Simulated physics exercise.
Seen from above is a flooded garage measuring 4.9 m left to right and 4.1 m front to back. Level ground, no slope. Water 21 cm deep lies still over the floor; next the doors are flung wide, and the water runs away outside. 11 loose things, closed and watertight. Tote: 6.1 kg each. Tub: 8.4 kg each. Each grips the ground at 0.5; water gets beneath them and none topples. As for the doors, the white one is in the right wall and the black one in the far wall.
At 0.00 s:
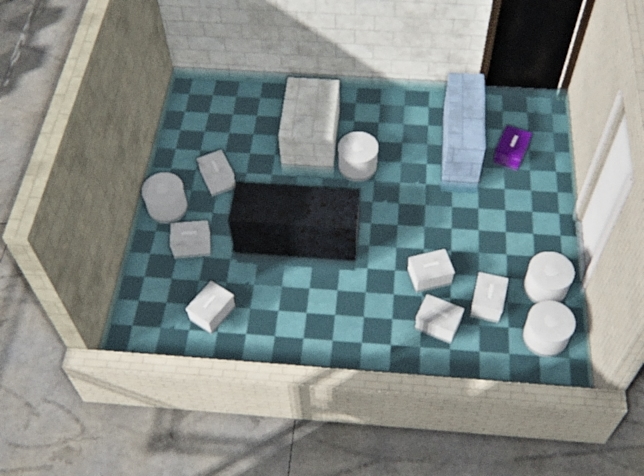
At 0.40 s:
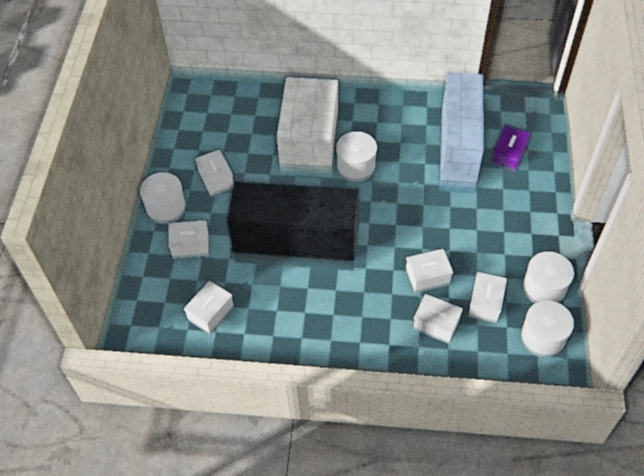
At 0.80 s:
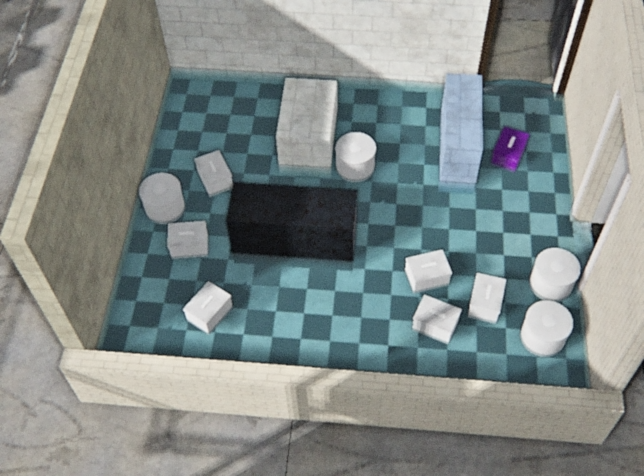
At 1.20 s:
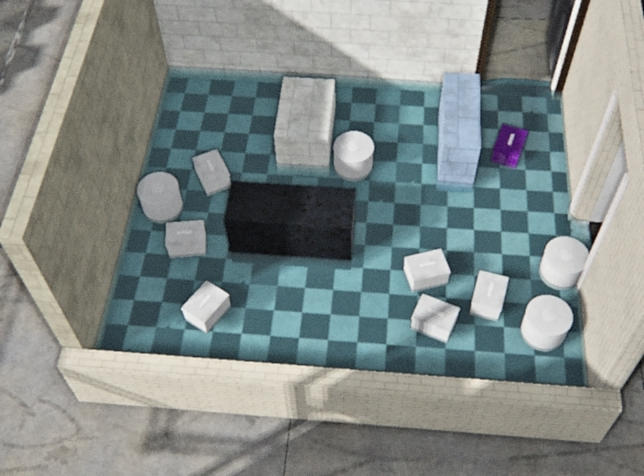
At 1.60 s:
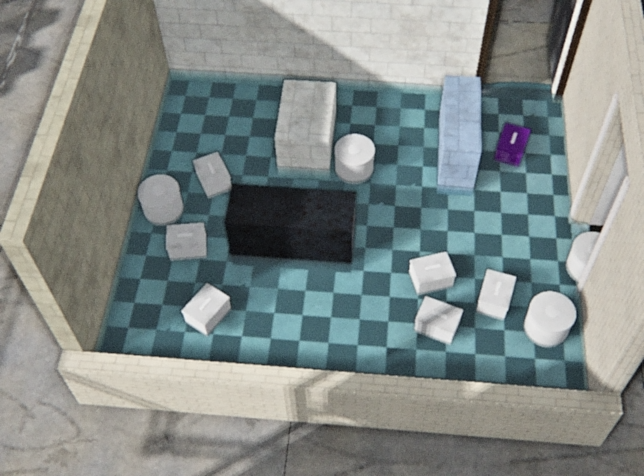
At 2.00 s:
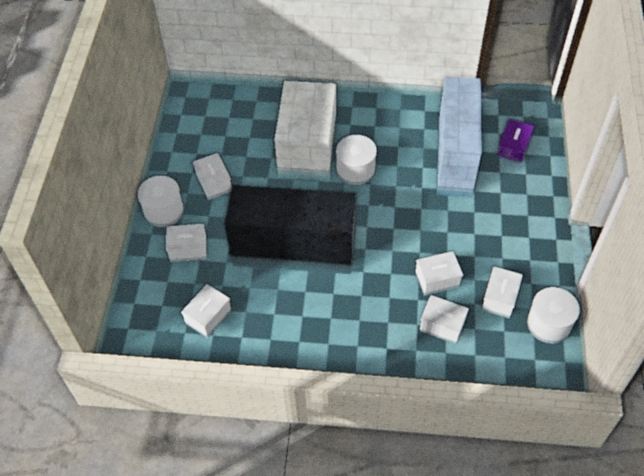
White drum beside the right wall sliding out through the opened doorway as nearby pale boxes shift slightly across the flooded checkered floor.
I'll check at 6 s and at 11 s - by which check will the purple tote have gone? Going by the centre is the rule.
The exit falls ahead of the first time.
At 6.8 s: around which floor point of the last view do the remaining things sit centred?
Centre of the remaining things: Roughly (318, 241).
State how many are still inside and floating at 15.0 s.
Then: 5.
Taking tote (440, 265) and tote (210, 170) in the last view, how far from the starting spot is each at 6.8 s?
Gone out; 60 cm.
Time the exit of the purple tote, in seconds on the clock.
Roughly 4.5 s, I'd say.
After 3.0 s the purple tote is near (523, 119), 0.5 m from its start, afloat; 1 of 11 are out; 10 afloat.
After 6.8 s the purple tote has gone out (at 4.6 s); 5 of 11 are out; 6 afloat.
After 11.0 s the purple tote has gone out (at 4.6 s); 6 of 11 are out; 5 afloat.
After 15.0 s the purple tote has gone out (at 4.6 s); 6 of 11 are out; 5 afloat.
